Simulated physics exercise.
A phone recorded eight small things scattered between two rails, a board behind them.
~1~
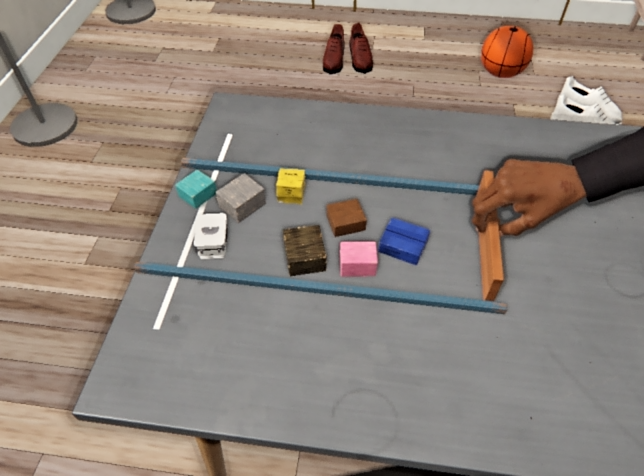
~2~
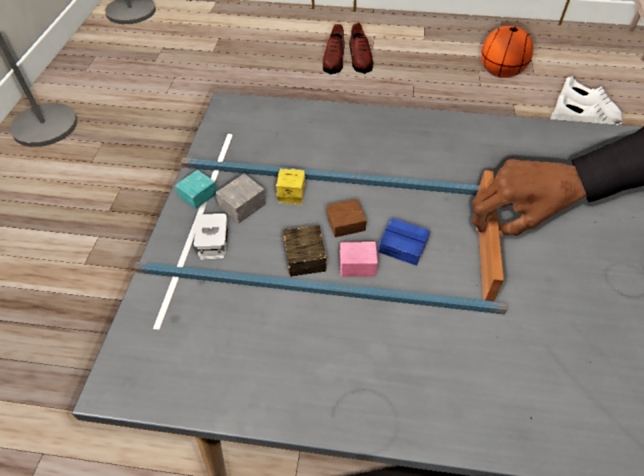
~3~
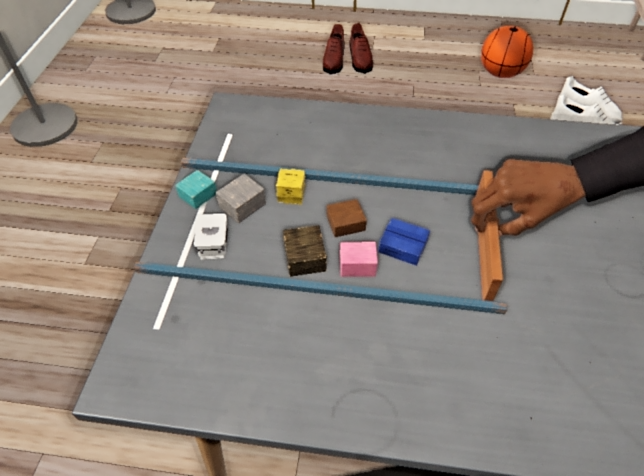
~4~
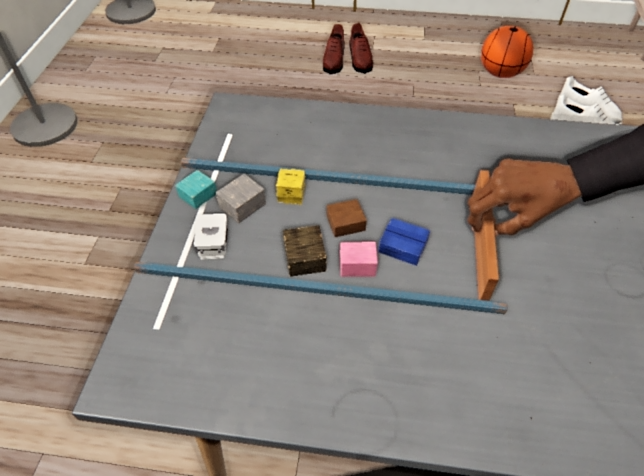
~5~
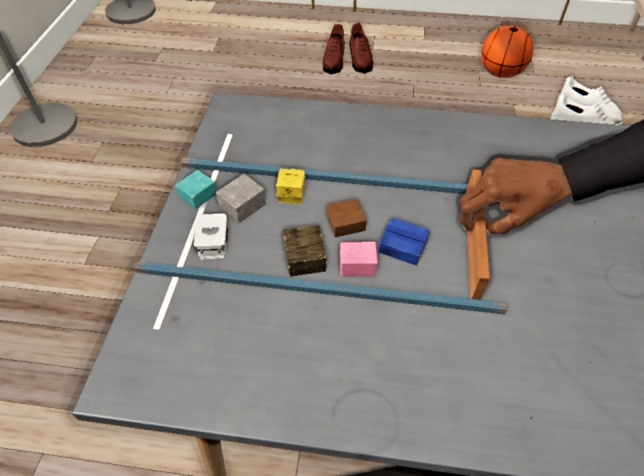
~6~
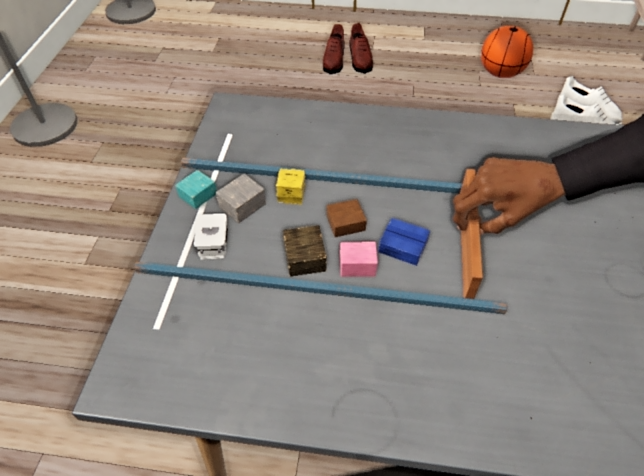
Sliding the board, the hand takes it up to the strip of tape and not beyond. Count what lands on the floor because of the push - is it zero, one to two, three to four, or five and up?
Tally: Three to four.
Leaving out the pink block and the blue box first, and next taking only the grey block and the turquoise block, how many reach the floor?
The first count is 3 and the second is 2.
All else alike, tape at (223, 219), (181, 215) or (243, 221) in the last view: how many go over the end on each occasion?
2, 4, 0.
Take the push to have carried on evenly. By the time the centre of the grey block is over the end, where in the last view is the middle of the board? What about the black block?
Points: About (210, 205) and about (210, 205).
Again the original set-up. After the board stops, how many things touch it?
Contact count: 4.
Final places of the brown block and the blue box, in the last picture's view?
Brown block: About (191, 192); blue box: About (176, 218).
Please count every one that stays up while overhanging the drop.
The overhang total is 0.
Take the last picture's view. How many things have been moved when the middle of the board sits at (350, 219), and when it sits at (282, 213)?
It comes to 5 for the first spot, 7 for the other.
A little later, none off yet; turquoise block at rest near (197, 189); white case at rest near (212, 237); grey block at rest near (242, 198).
When it is over, the number that fall off is three or four; down, black block, grey block, white case and turquoise block.
